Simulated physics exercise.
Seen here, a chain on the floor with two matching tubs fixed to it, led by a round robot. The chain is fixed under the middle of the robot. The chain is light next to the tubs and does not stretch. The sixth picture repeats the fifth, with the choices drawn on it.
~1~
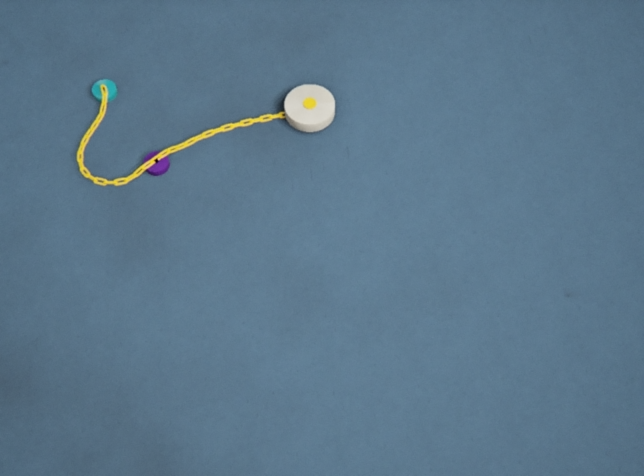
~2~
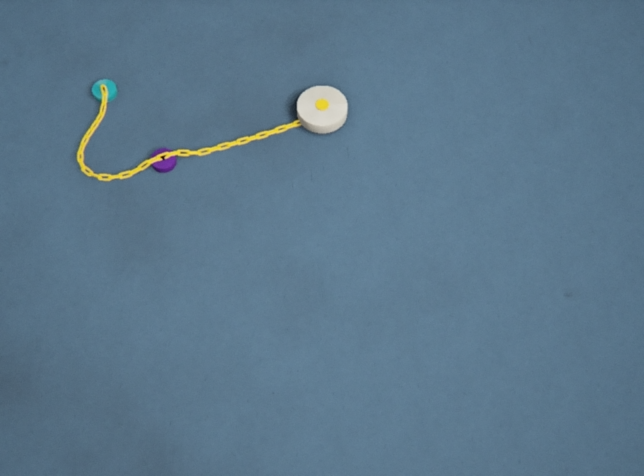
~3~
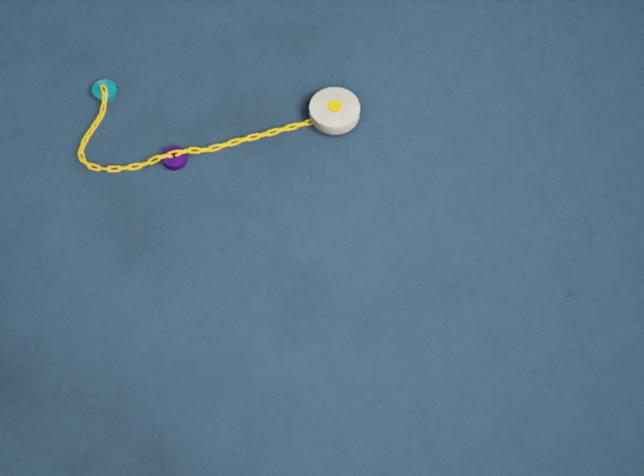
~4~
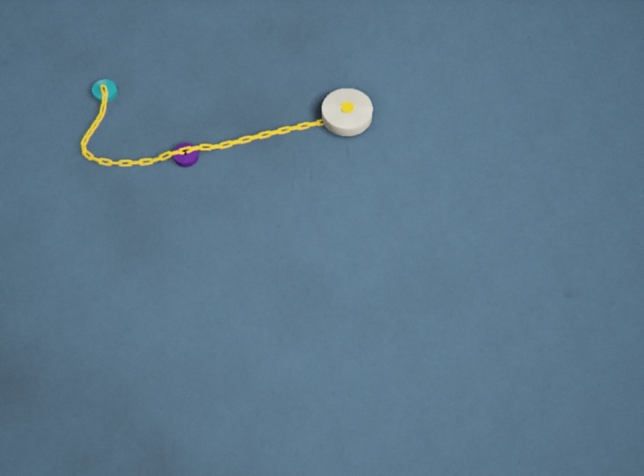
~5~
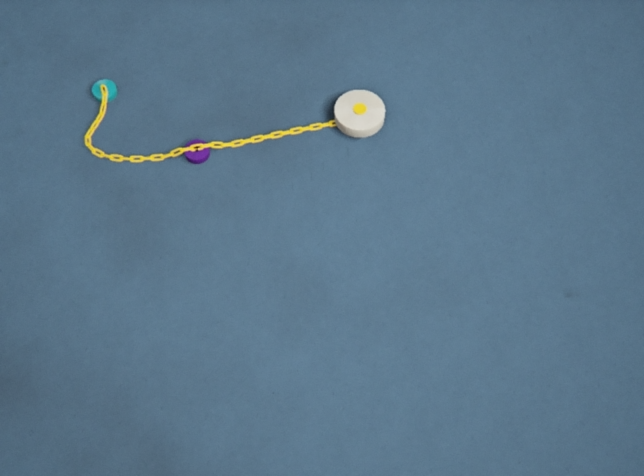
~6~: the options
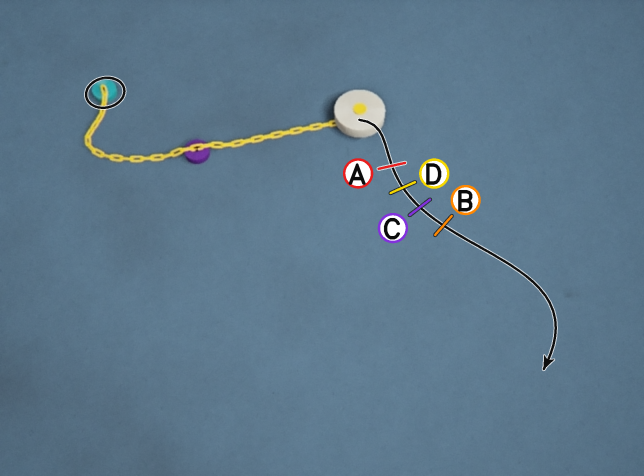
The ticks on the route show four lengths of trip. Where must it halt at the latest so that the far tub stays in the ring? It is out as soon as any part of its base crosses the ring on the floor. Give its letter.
Up to mark C.
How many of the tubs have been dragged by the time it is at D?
By then, one.
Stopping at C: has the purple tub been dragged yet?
Yes.
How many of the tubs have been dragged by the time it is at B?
By then, two.
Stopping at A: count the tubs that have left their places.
By then, one.
On the marked copy, A at (392, 166); B at (444, 225); C at (420, 207); D at (403, 188); the ring at (105, 93); the route from (359, 120) via (464, 238) to (544, 369).
Following C. Soon after the start, robot (386, 140); turquoise tub (104, 90); purple tub (219, 146).
Later, robot (399, 174); turquoise tub (104, 90); purple tub (233, 147).
In the end, robot (421, 202); turquoise tub (104, 90); purple tub (259, 154); the ringed tub at the far end is still in its ring.
As for the rest, A is safe but short; B drags the last tub to (124, 98); D is safe but short.
